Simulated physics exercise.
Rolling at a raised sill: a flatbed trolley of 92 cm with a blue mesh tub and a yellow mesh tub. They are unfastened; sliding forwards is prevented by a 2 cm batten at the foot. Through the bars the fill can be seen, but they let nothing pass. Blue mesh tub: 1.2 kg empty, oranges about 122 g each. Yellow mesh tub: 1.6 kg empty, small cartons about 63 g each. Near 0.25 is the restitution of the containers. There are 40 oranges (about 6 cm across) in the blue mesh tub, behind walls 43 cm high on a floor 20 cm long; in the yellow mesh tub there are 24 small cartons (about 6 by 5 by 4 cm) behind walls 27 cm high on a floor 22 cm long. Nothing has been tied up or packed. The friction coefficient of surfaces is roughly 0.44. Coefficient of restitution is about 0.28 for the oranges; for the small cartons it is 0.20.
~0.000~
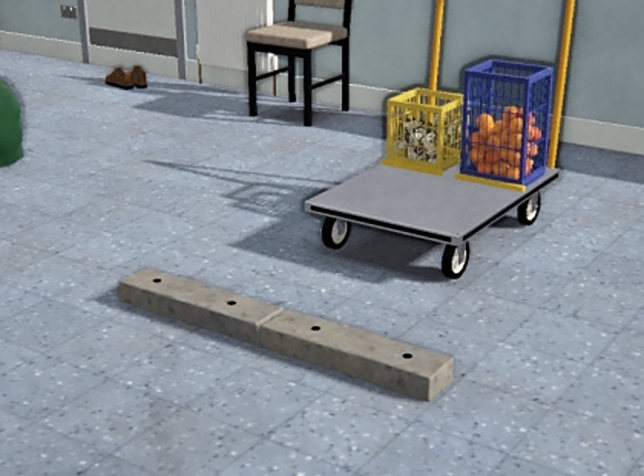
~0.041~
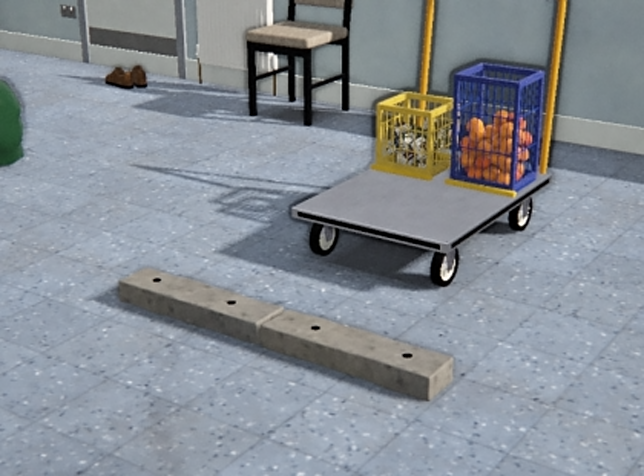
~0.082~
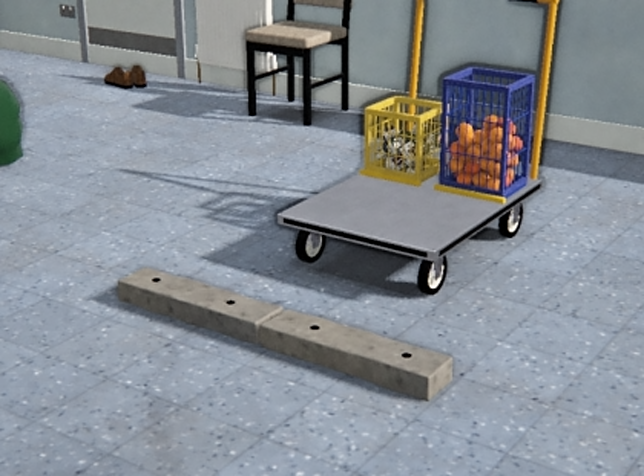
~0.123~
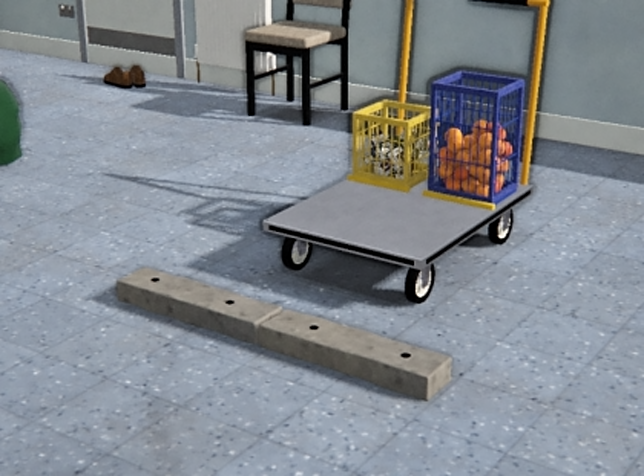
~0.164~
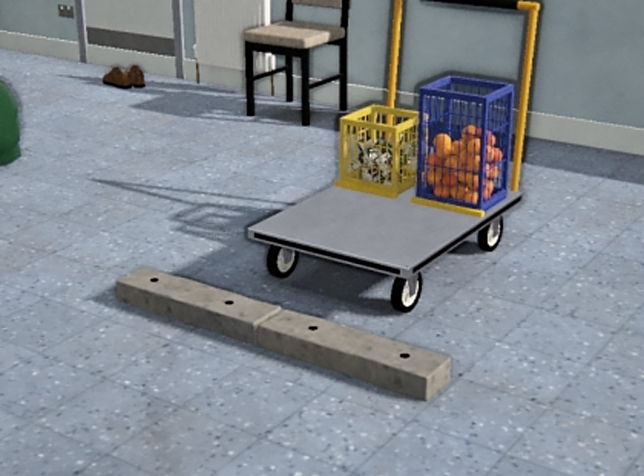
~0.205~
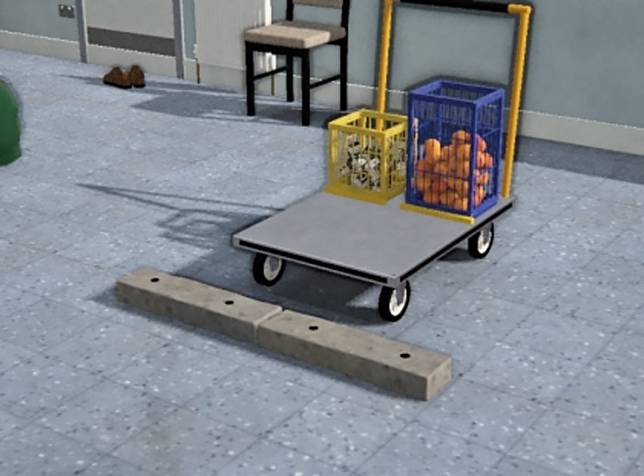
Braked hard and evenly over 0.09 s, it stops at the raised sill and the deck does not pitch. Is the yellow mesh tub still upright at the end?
Oh, it's still up.
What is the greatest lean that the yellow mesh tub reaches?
I'd say the peak lean is close to 15°.
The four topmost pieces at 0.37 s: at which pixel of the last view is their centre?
Centred close to (432, 155).
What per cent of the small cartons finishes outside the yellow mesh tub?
Somewhere close to 0 per cent, I reckon.
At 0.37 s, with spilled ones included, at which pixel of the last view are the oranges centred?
Their middle is at about (424, 184).
After 0.25 s, it starts to lose speed.
After 0.37 s, the blue mesh tub leans 19° with 0 of 40 out and the yellow mesh tub leans 11° with 0 of 24 out.
After 0.55 s, the blue mesh tub leans 59° with 0 of 40 out and the yellow mesh tub leans 6° with 0 of 24 out.
After 0.85 s, the blue mesh tub is down with 2 of 40 out and the yellow mesh tub is upright with 0 of 24 out.
Outcome (at 1.65 s), the blue mesh tub is down with 10 of 40 out and the yellow mesh tub is upright with 0 of 24 out. Greatest lean of the yellow mesh tub, 15°.
